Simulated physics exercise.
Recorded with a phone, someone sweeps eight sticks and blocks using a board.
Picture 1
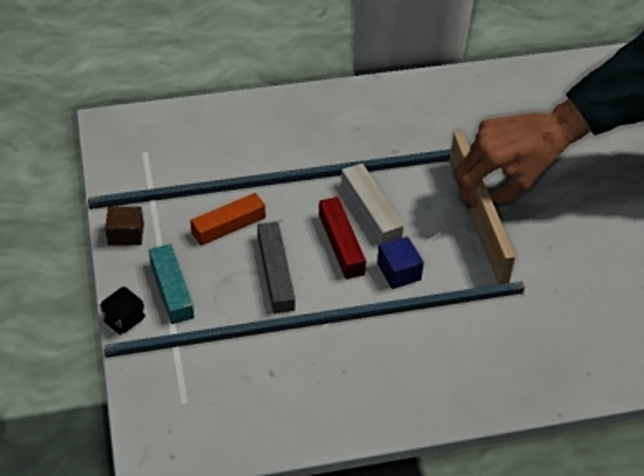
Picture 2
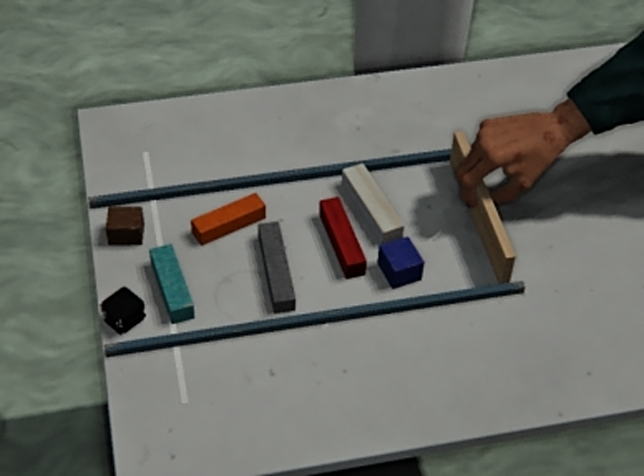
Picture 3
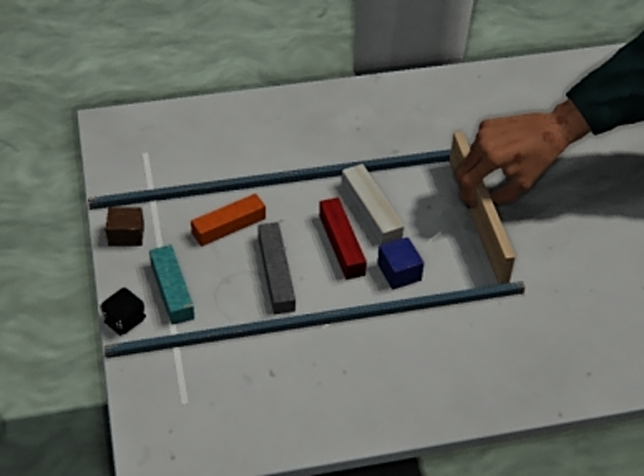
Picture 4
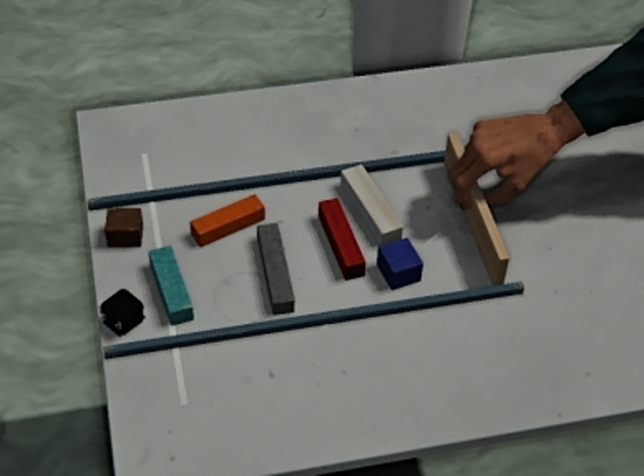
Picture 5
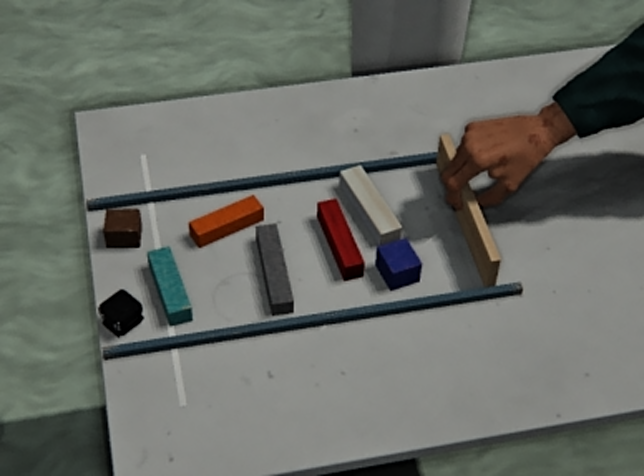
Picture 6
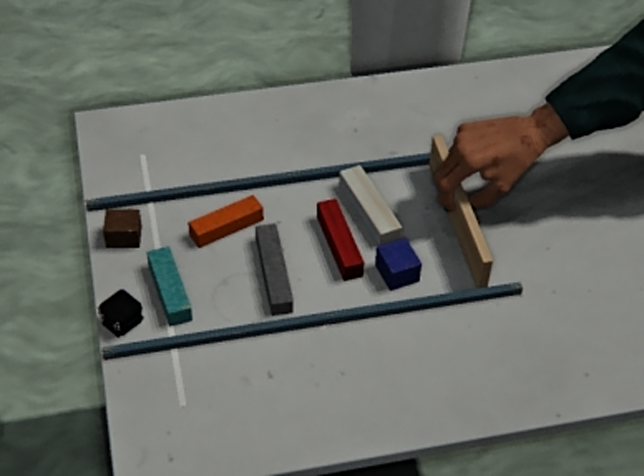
A hand slides an upright wooden board slightly left between two dark rails, while the blue block, white, red, gray, orange and turquoise bars, and brown and black blocks ahead of it stay where they are.
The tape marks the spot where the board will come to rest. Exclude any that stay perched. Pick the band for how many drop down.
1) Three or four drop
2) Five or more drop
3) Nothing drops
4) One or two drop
Option 1: Three or four drop.
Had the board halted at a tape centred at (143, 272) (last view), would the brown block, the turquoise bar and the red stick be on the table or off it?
The brown block topples off; the turquoise bar topples off; and the red stick stays put.
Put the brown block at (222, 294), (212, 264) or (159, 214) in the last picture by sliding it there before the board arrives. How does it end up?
Result per try, in order: Toppled; toppled; toppled.
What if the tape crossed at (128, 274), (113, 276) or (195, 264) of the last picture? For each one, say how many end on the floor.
Per try: 6; 6; 1.
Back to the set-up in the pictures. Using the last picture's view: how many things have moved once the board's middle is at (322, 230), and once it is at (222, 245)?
That makes 4 at the first spot and 8 at the second.
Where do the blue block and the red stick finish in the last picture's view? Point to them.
The blue block at (150, 301), the red stick at (120, 270).
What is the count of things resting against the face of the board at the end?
The count comes out at 2.
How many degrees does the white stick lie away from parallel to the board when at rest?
I'd say it's about 0° out of line.
Soon after, none off yet; black case at rest near (122, 314); brown block at rest near (123, 228); turquoise bar at rest near (169, 286).
After that, none off yet; black case tilting a little near (87, 315); brown block displaced a little near (105, 229); turquoise bar displaced a little near (122, 292).
In the end, the number that fall off is three or four; gone, turquoise bar, brown block and black case.
